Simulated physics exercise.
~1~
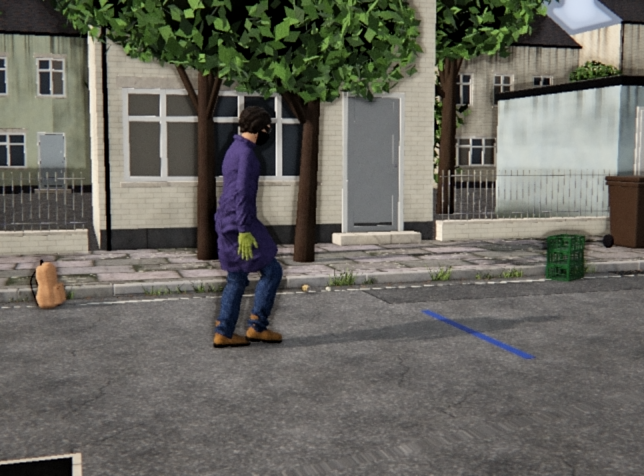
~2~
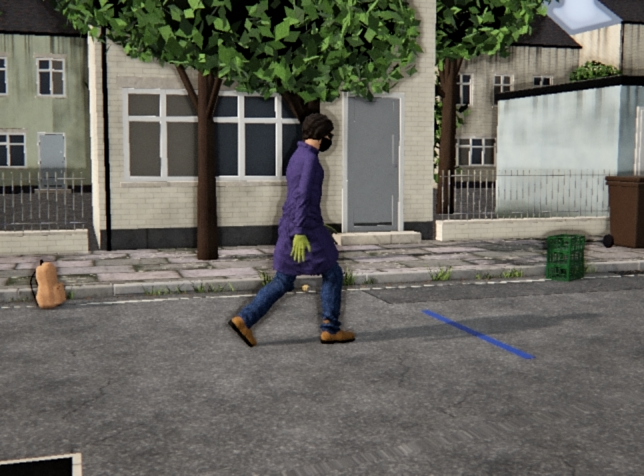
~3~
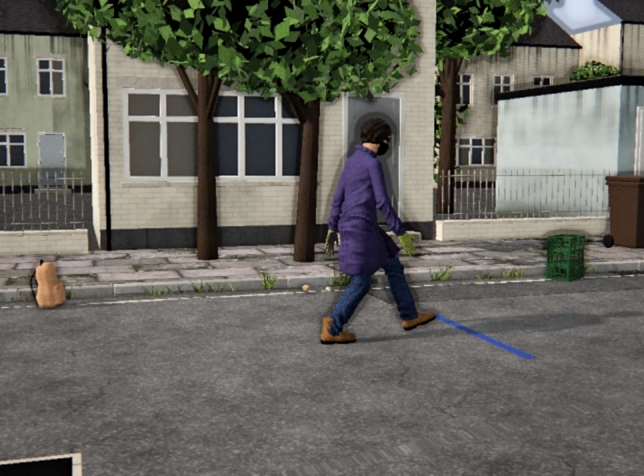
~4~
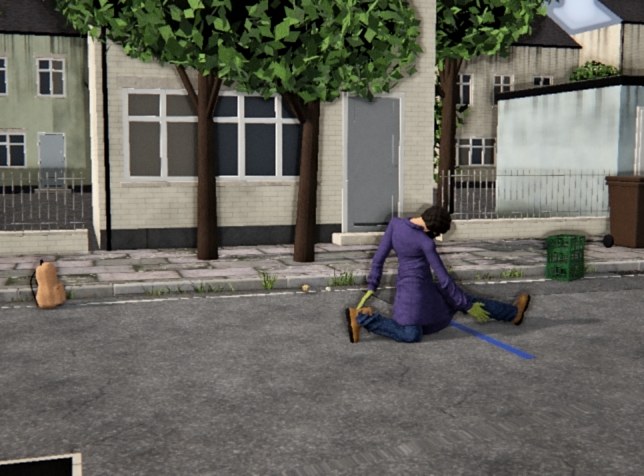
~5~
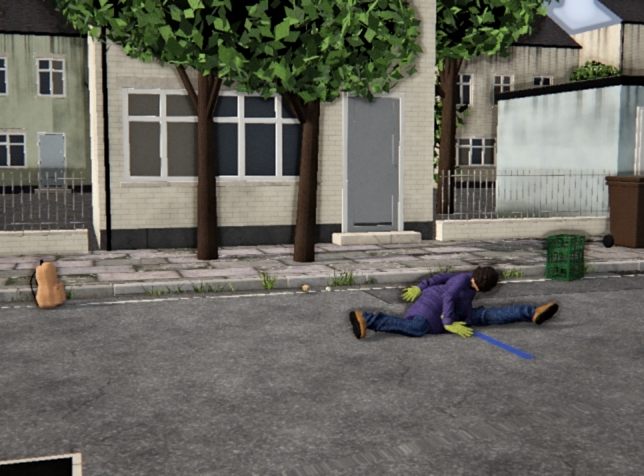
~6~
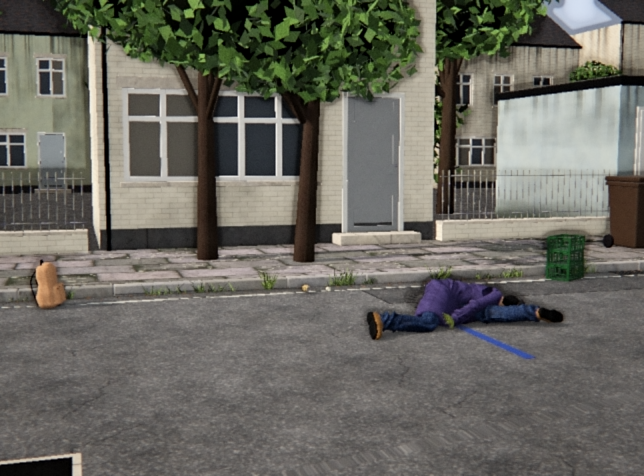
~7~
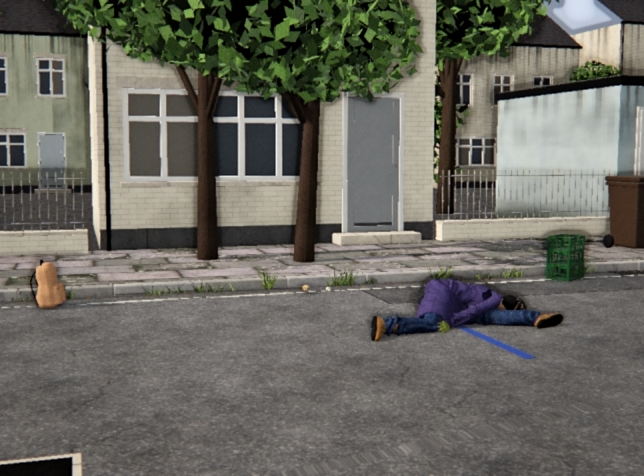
The video shows a person in a purple coat and blue trousers walking right along a street towards a blue strip, then collapsing with legs spread, folding forward and ending slumped motionless on the road, head and chest past the strip and hips short of it.
